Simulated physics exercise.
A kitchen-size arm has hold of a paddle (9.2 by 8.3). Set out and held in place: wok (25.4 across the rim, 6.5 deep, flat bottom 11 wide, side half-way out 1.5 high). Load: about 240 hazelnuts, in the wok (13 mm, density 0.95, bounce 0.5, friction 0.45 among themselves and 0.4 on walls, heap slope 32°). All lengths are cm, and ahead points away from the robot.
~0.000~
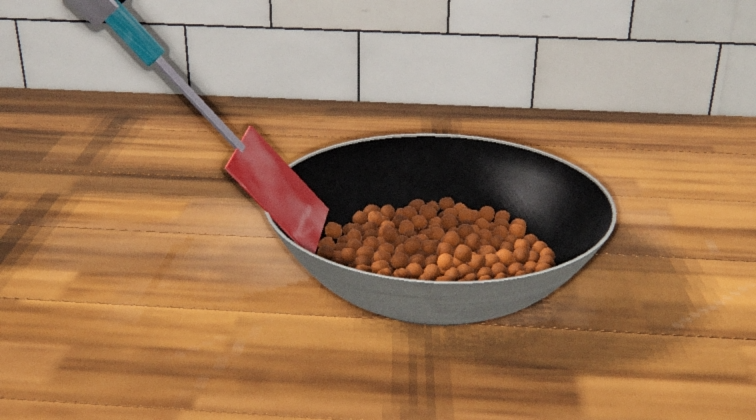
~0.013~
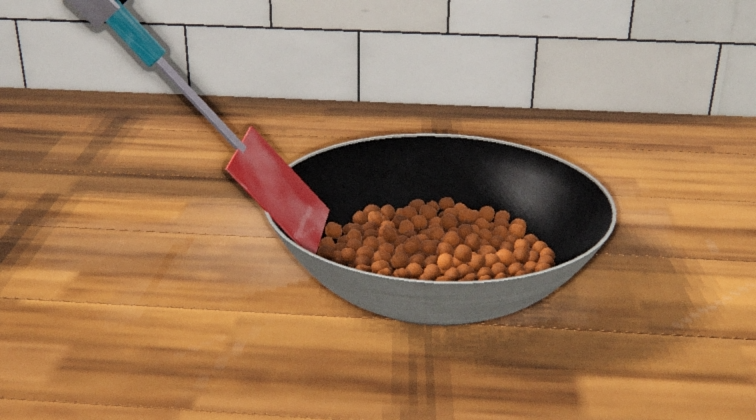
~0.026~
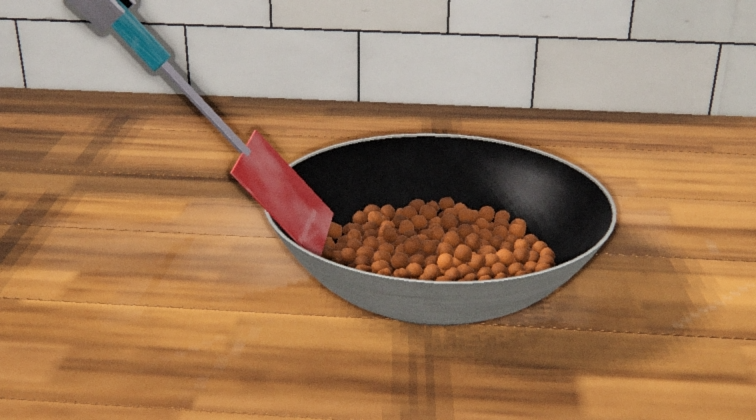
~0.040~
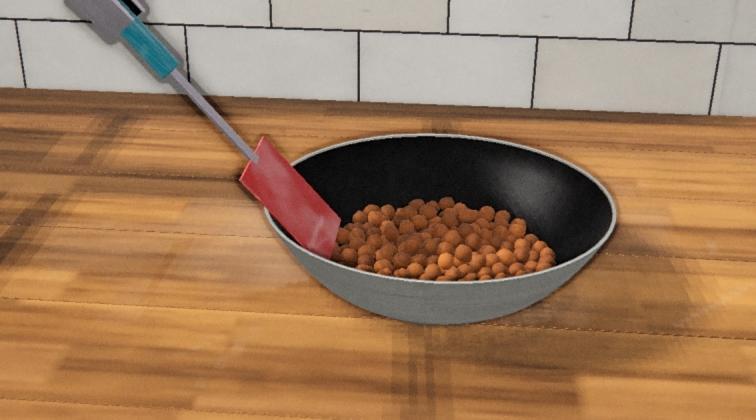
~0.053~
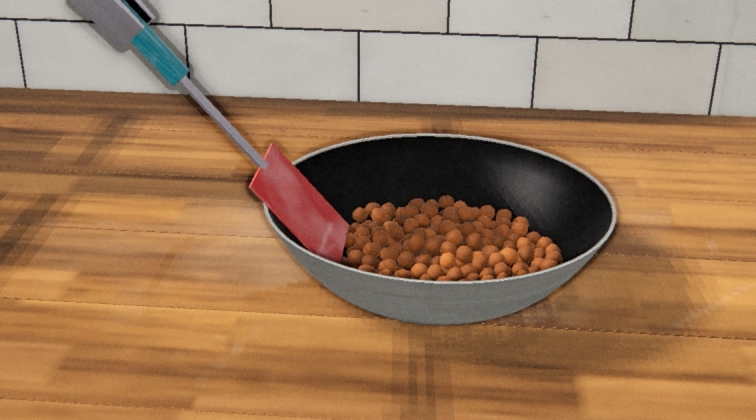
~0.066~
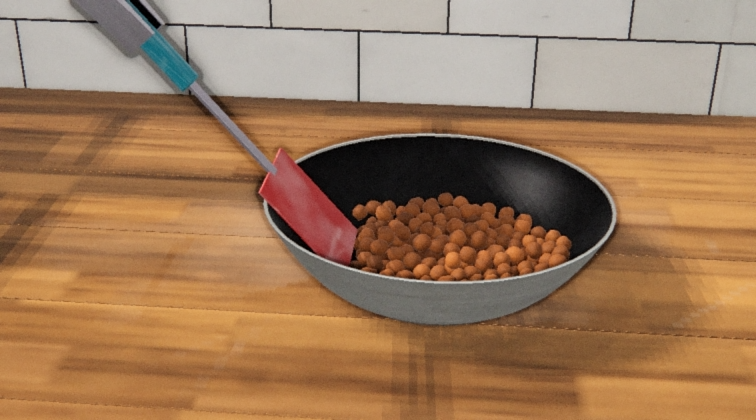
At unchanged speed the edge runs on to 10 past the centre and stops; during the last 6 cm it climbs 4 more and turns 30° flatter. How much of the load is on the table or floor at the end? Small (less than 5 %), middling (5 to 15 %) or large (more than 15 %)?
A large share, more than 15 %, ends on the table or floor.
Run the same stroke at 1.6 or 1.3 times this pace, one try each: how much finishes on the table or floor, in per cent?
Some 35 and 25 per cent.
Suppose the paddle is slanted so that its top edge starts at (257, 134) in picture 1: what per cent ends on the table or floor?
About 25 per cent.
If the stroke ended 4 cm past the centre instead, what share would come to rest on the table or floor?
In that case some 0 per cent.
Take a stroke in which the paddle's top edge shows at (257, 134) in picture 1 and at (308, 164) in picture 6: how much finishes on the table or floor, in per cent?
About 35 per cent.
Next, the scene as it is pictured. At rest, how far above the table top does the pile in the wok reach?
Roughly 5.0 cm.
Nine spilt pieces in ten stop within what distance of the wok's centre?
About 40 cm.
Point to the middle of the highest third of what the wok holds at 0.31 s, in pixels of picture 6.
Near (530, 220).
After 0.19 s, sloping 49°, highest piece 6 above the table; 242 in the wok.
After 0.31 s, sloping 40°, highest piece 7 above the table; 242 in the wok.
After 0.57 s, sloping 19°, highest piece 8 above the table; 178 in the wok, 27 on the table or floor, 37 on the blade or in flight.
After 1.62 s, sloping 19°, highest piece 5 above the table; 178 in the wok, 64 on the table or floor.
In the end, 178 in the wok, 64 on the table or floor. That is 26 % on the table or floor.
